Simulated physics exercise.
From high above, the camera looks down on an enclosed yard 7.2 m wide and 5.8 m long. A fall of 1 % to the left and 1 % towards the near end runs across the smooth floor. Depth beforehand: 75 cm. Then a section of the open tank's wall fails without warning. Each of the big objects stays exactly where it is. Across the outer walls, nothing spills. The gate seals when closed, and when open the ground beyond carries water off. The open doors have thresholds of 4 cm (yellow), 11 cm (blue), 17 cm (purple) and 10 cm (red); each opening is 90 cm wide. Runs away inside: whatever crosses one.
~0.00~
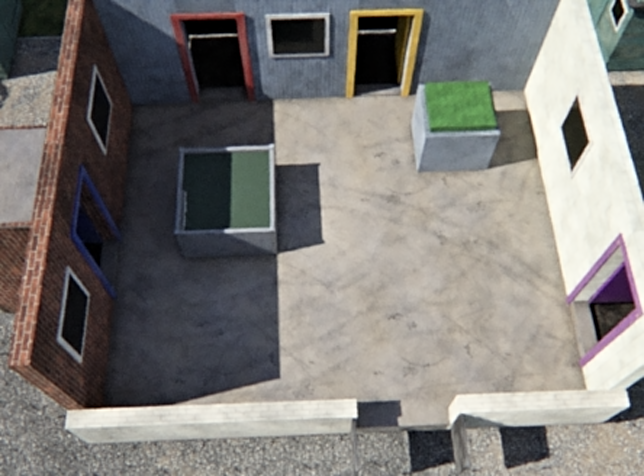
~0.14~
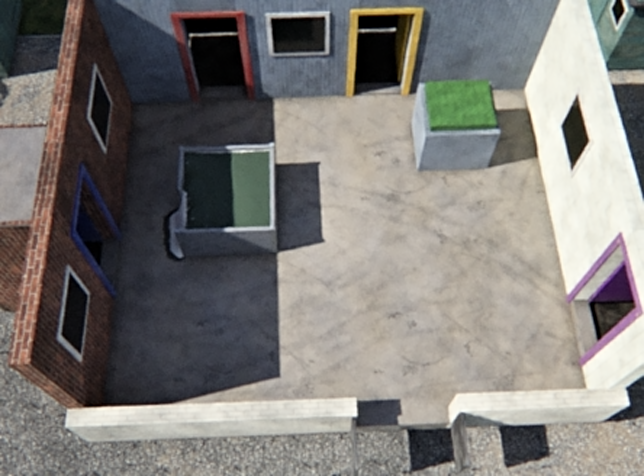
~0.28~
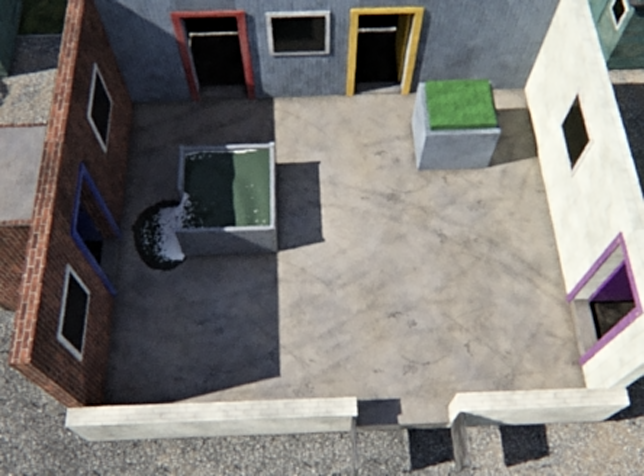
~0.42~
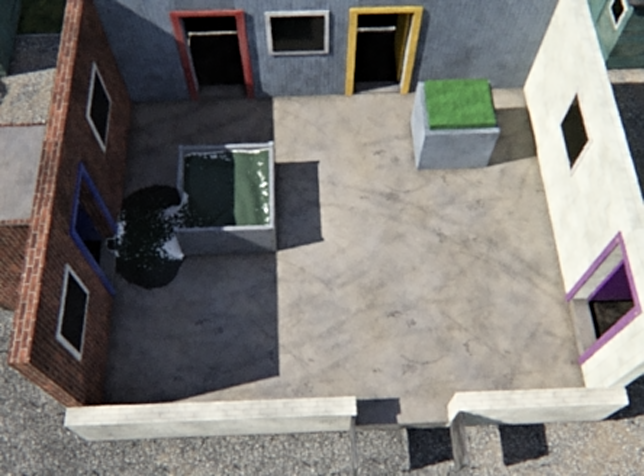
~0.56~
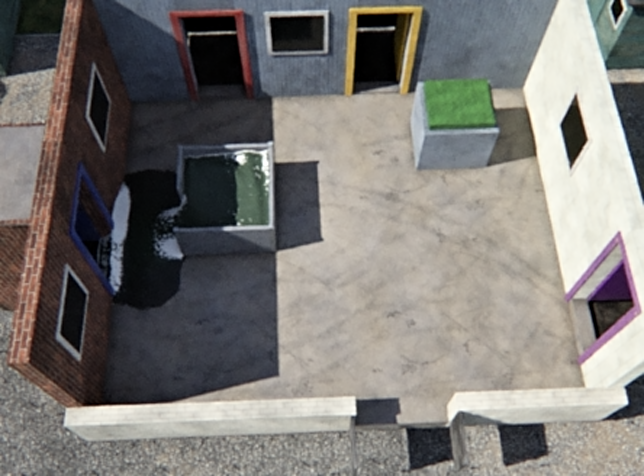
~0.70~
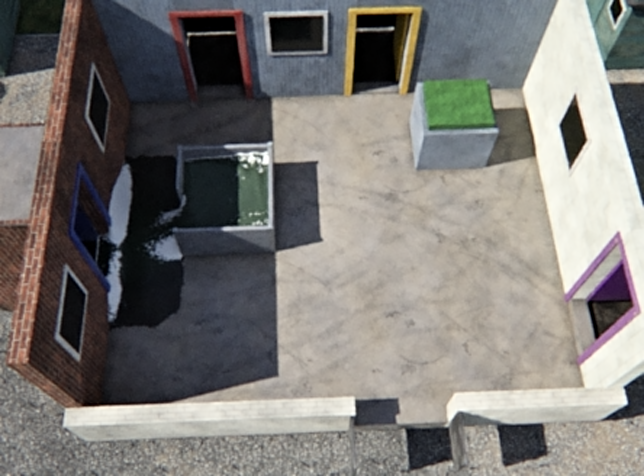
The video shows a walled yard from above, with a green-topped block and an open tank of dark green water. Water pours from the tank's left side and spreads across the floor to the blue-framed doorway in the brick wall.
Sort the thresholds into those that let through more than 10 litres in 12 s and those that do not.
Sorted: Yellow door does not; blue door lets more through; purple door does not; red door does not.
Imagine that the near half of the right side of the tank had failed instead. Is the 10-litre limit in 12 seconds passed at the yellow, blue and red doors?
Then yellow exceeds it, blue does not exceed it, red does not exceed it.
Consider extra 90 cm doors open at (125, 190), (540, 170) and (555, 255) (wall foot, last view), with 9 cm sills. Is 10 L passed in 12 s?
In turn: Beyond it, short of it, short of it.
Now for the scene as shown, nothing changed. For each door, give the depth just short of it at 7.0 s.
Measured in centimetres, the yellow door gives 1, the blue door 9, the purple door 0 and the red door 4.
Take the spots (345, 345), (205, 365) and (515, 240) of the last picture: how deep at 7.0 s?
Reading - approx. 2 / 5 / 0 cm.
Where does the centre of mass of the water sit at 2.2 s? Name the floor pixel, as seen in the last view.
About (191, 229).
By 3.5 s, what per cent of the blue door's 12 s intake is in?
By that time, around 90 per cent.
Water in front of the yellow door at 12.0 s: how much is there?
Roughly 1.5 centimetres.
After 1.4 s water covers 15 % of the floor and is deepest (42 cm) near (119, 233); yellow door not reached, blue door 33 cm at the sill, 132 L in, purple door not reached, red door not reached.
After 2.2 s water covers 20 % of the floor and is deepest (28 cm) near (119, 233); yellow door not reached, blue door 25 cm at the sill, 232 L in, purple door not reached, red door 8 cm at the sill, 0 L in.
After 3.5 s water covers 35 % of the floor and is deepest (21 cm) near (117, 253); yellow door 1 cm at the sill, 0 L in, blue door 20 cm at the sill, 304 L in, purple door not reached, red door 7 cm at the sill, 0 L in.
After 7.0 s water covers 75 % of the floor and is deepest (12 cm) near (101, 420); yellow door 1 cm at the sill, 0 L in, blue door 9 cm at the sill, 340 L in, purple door not reached, red door 4 cm at the sill, 0 L in.
After 12.0 s water covers 85 % of the floor and is deepest (8 cm) near (101, 420); yellow door 2 cm at the sill, 0 L in, blue door 6 cm at the sill, 340 L in, purple door 4 cm at the sill, 0 L in, red door 2 cm at the sill, 0 L in.
